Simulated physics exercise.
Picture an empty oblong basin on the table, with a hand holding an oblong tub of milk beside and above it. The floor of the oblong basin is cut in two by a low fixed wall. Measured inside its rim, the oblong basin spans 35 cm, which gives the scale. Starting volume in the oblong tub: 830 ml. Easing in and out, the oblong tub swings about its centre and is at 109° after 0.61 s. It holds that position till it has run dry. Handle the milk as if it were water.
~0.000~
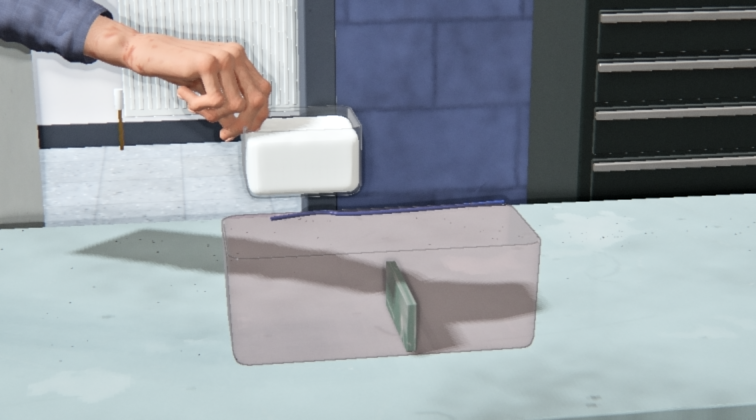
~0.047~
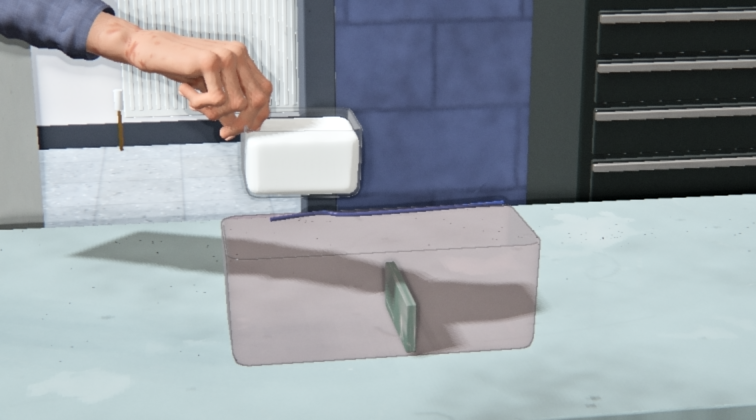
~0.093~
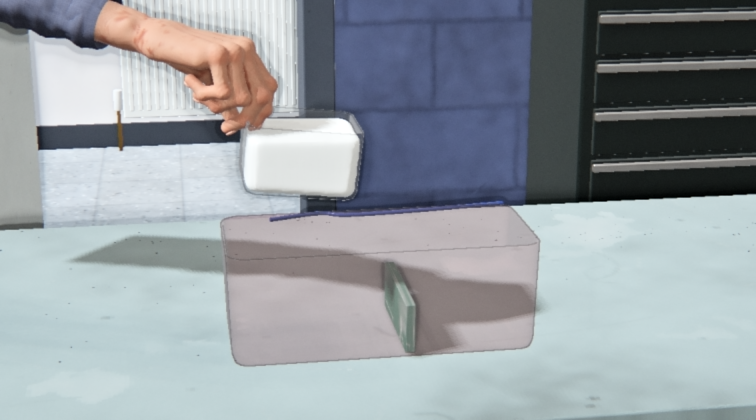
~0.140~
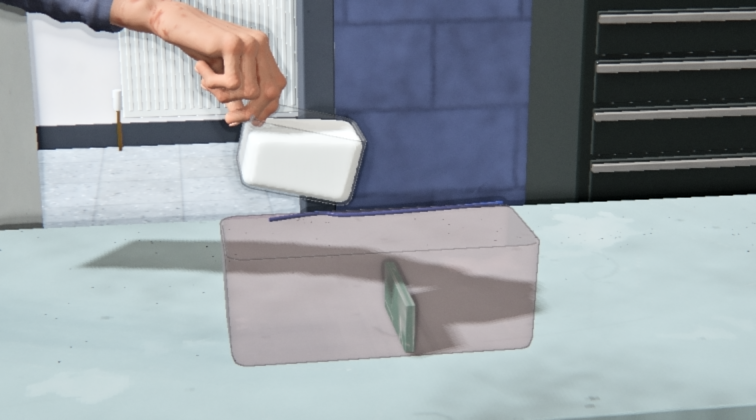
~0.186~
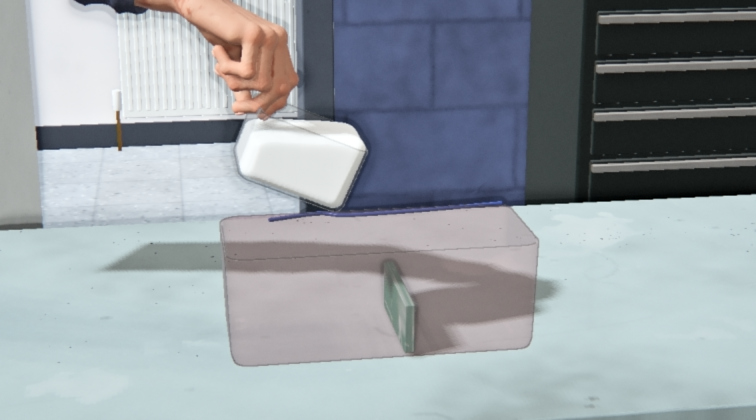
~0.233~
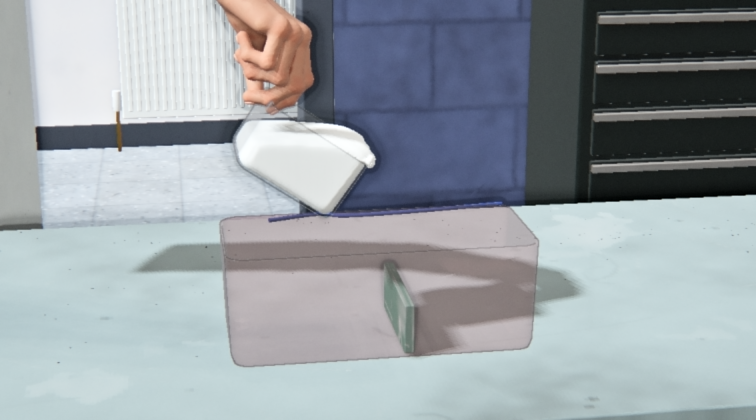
Above an empty clear basin on a table, a hand gradually tilts a white-filled tub rightward.
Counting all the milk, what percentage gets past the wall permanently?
The share past the wall is about 46 per cent.
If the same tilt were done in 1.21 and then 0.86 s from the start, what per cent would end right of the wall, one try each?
Result: 65 per cent, then 60 per cent.
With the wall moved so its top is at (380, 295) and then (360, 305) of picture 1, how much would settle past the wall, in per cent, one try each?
I'd say 70 percent on the first go, 85 percent on the next.
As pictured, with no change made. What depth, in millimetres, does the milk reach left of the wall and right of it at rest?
Left part: About 14 mm; right part: About 18 mm.
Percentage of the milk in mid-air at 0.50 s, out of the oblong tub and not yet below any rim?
Around 26 percent.
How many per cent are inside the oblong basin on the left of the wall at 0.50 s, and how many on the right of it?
Left: Around 16. Right: Around 34.
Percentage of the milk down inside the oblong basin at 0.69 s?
Value: Approx. 92 %.
By 0.50 s the tilt is 100° and 23 per cent is still to pour, 17 is left of the wall and 34 right of it.
By 0.69 s the tilt is 109° and 4 per cent is still to pour, 45 is left of the wall and 47 right of it.
By 0.89 s the tilt is 109° and 0 per cent is still to pour, 51 is left of the wall and 45 right of it.
By 1.11 s the tilt is 109° and 0 per cent is still to pour, 53 is left of the wall and 46 right of it.
At rest 53 per cent lies left of the wall, 46 right of it and 1 outside.
